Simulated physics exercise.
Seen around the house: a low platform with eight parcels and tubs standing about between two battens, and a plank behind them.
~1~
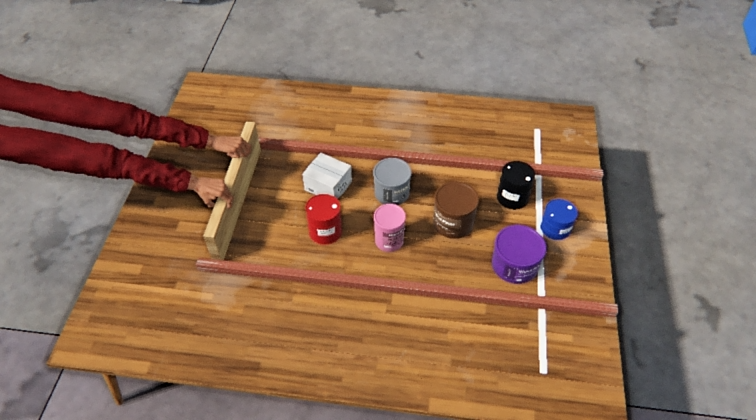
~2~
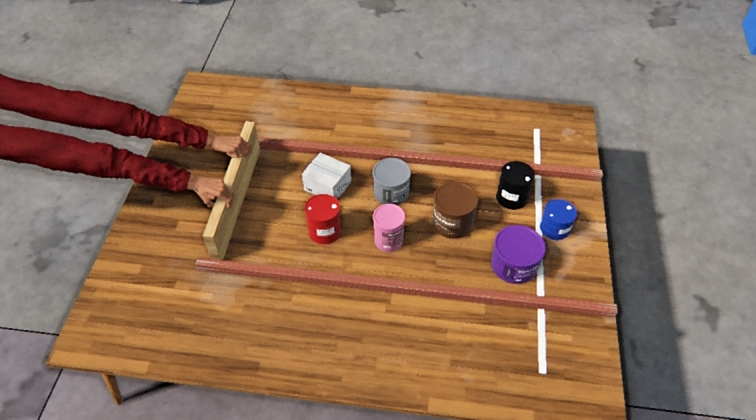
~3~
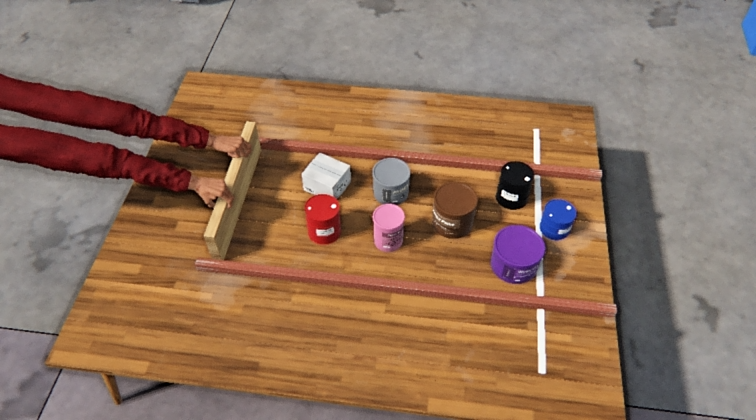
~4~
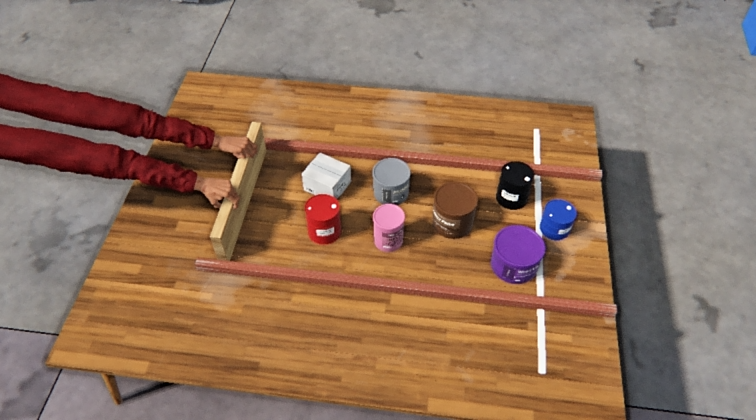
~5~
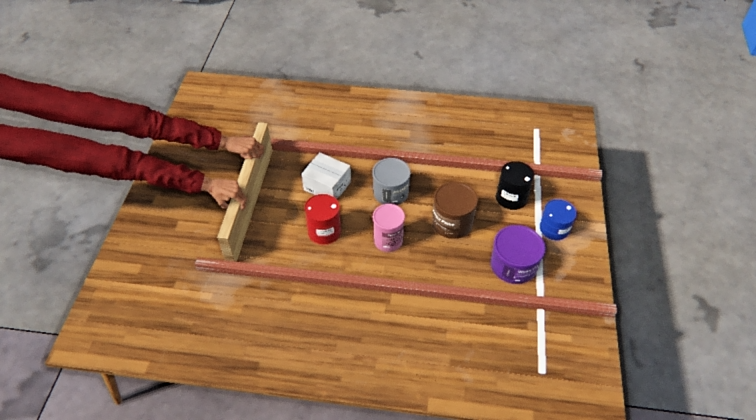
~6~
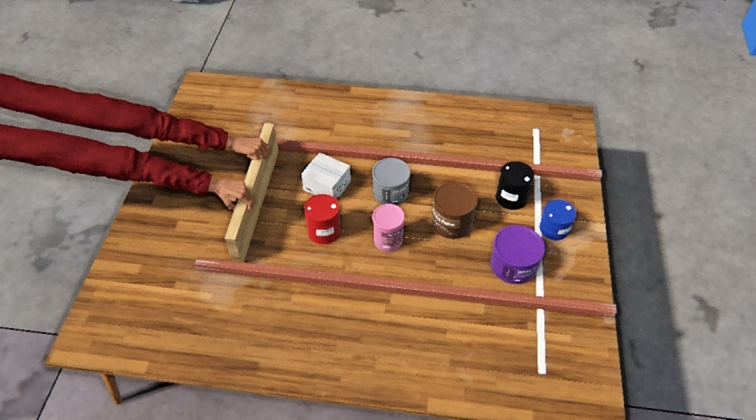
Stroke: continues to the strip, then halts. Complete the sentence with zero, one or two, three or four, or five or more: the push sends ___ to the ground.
The push sends one or two to the ground.
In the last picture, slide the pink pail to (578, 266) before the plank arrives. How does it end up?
Result: The pink pail ends up off.
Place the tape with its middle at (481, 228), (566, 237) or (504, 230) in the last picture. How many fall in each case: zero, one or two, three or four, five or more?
No fall at all; three or four; not one.
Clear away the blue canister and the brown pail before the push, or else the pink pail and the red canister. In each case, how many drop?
Going first to second: 1 and 1.
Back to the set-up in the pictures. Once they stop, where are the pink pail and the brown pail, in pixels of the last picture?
Around (560, 279), then around (563, 220).
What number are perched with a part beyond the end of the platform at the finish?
That would be 3.
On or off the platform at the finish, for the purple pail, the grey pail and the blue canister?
Well, the purple pail hangs in there, the grey pail hangs in there, and the blue canister hangs in there.
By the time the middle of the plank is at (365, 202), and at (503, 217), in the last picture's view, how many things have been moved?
At first I count 4, and then 8.
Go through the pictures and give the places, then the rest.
Blue canister (558, 220); purple pail (518, 255); black canister (516, 185); plank (235, 189); tape (540, 234), in the first picture.
Purple pail (517, 255); pink pail (389, 229), in the second picture.
Black canister (515, 186); red canister (323, 220), in the third picture.
Blue canister (557, 220); white parcel (327, 178), in the fourth picture.
Purple pail (517, 255); brown pail (454, 211), in the fifth picture.
Blue canister (557, 220); purple pail (516, 255); black canister (514, 186); plank (254, 191); tape (539, 234), in the sixth picture.
Soon after, none off yet; blue canister at rest near (557, 220); purple pail at rest near (516, 255); black canister at rest near (514, 186).
Then, none off yet; blue canister at rest near (557, 220); purple pail moved a little near (527, 257); black canister moved about its own width near (535, 187).
At rest, the number that fall off is one or two; fallen, black canister.
